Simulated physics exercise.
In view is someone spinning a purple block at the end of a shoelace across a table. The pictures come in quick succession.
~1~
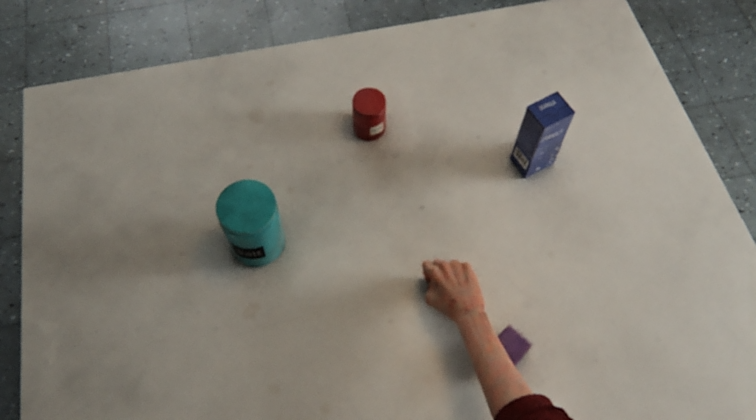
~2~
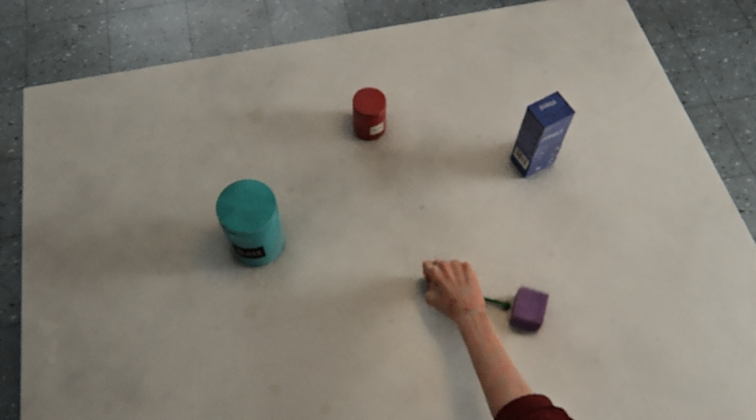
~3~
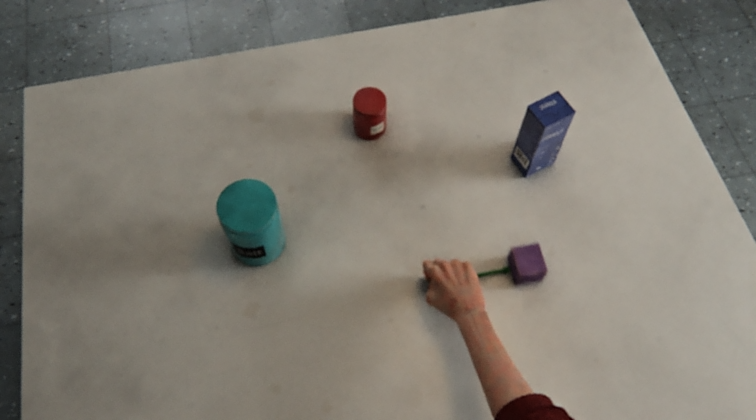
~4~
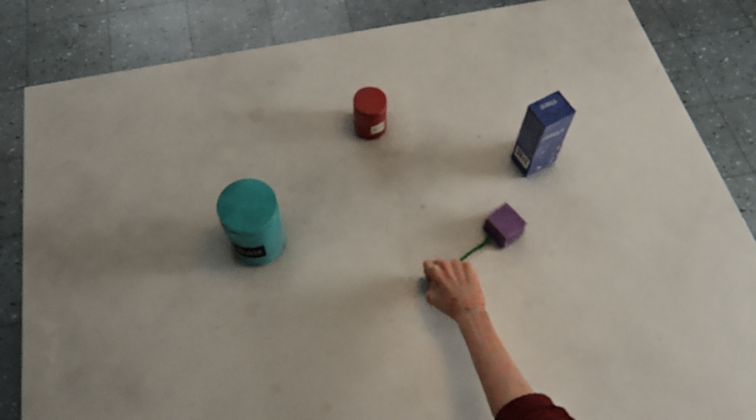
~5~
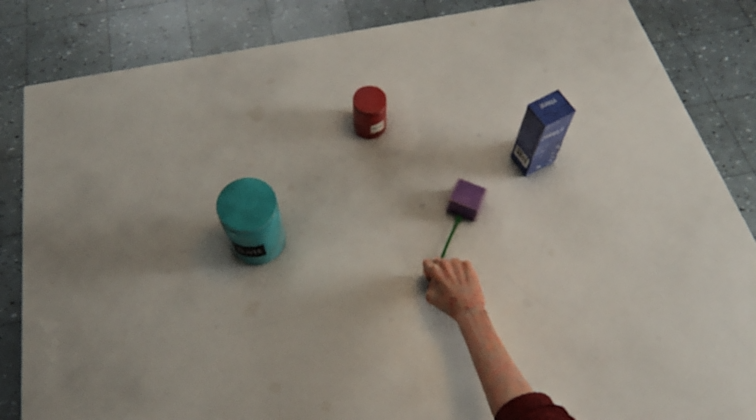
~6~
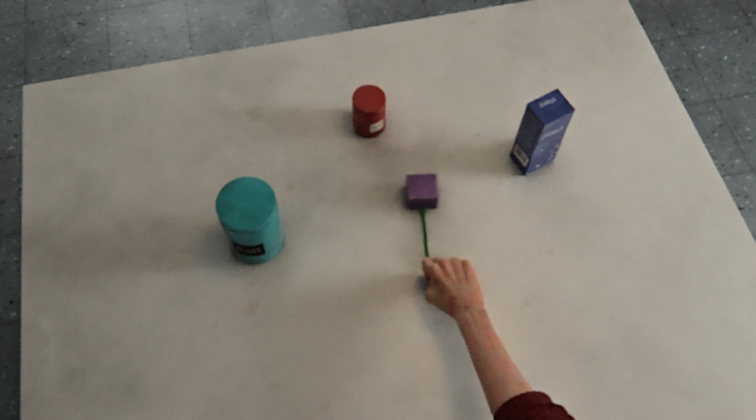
A hand on a pale table swung a purple block on a green cord anticlockwise, from beside the forearm around the right and up past the fingers, while the canister, jar and carton stayed put.
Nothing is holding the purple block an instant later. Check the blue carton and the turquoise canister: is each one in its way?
As I see it, the blue carton is out of its way, the turquoise canister is in its way.
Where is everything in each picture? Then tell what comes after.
In the first picture, purple block (510, 346); blue carton (551, 109); turquoise canister (246, 205); red jar (369, 101).
In the second picture, purple block (531, 305).
In the third picture, purple block (530, 259).
In the fourth picture, purple block (507, 220).
In the fifth picture, purple block (468, 194).
In the sixth picture, purple block (423, 186); blue carton (551, 106); turquoise canister (245, 202); red jar (369, 98); going round anticlockwise.
Then, 0.08 s past the final frame, block near (336, 208).
Then, 0.20 s past the final frame, block near (289, 196); turquoise canister pushed aside.
When it is over, block near (285, 169); turquoise canister pushed aside. The blue carton remains clear and the turquoise canister takes the knock.
